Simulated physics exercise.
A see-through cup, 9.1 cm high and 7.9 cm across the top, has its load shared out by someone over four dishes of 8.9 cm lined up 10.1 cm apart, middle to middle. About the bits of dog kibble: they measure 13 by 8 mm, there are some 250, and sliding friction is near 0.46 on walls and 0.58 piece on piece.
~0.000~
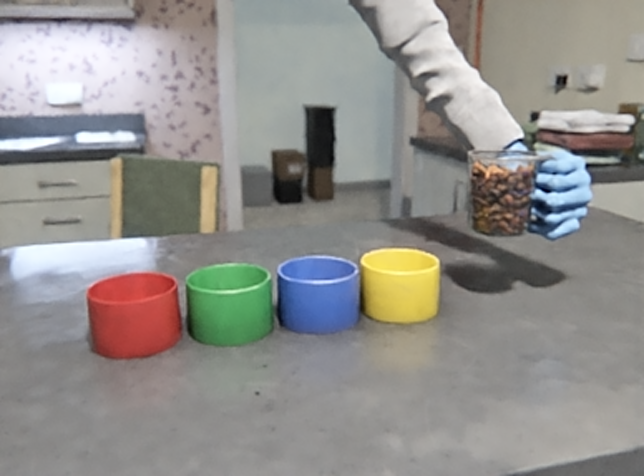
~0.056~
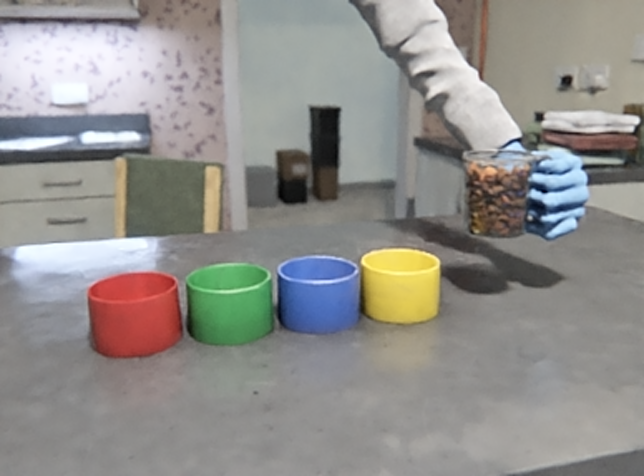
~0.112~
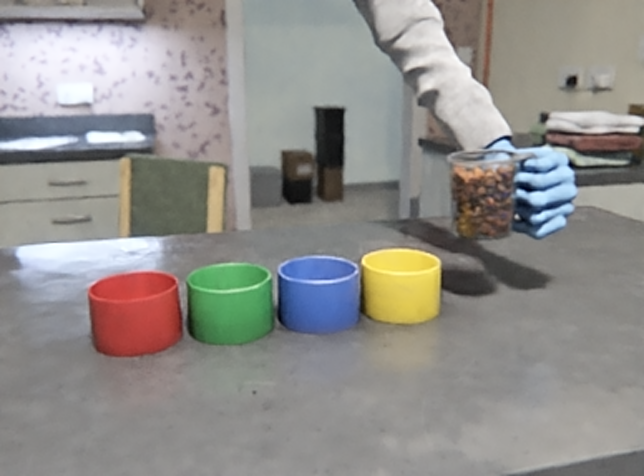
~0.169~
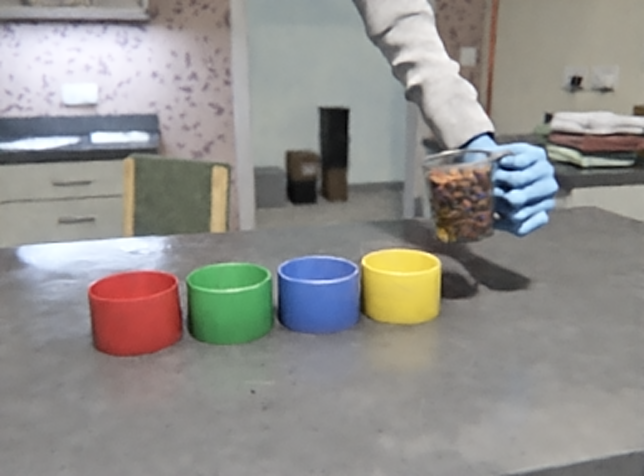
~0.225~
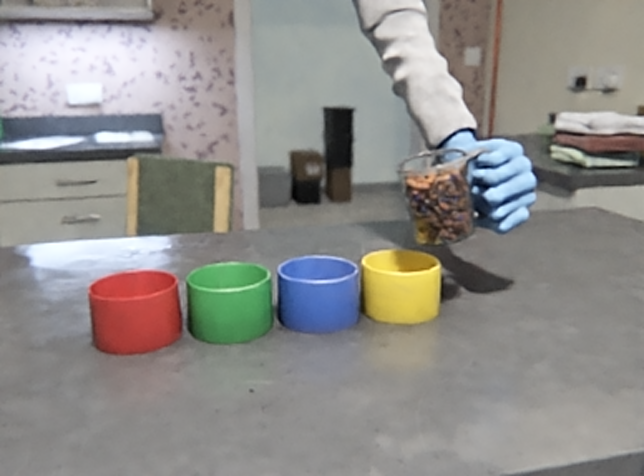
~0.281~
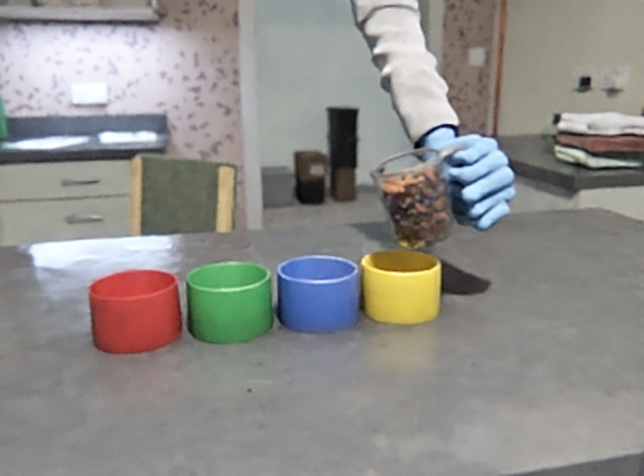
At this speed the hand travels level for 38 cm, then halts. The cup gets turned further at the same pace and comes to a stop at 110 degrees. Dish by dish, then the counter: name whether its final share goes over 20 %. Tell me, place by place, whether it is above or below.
At the end, red: It will be left with more than one in five, blue: It will be left with one in five or fewer, green: It will be left with one in five or fewer, yellow: It will be left with one in five or fewer, counter: It will be left with one in five or fewer.
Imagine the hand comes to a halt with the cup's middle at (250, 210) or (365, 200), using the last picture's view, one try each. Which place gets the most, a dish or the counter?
Green, then blue.
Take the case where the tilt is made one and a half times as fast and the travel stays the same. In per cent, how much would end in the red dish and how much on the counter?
The red dish would get 90 and the counter 10.
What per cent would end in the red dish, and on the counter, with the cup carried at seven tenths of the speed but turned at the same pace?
Red: 90; counter: 10.
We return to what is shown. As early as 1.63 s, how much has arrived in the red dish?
Around 50 in a hundred by then.
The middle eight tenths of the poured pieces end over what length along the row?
Roughly 5 centimetres.
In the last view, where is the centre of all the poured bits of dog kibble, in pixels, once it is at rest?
Est. centre at rest: (136, 306) px.
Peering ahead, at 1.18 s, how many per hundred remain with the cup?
Roughly 90 per cent, give or take.
After 0.82 s, tilt 61 degrees; cup holds 100 %.
After 1.18 s, tilt 91 degrees; cup holds 90 %, red 5 %.
After 1.63 s, tilt 110 degrees; cup holds 50 %, red 50 %.
In the end, at 3.5 s, red 95 %, blue 0 %, green 0 %, yellow 0 %, counter 5 %.
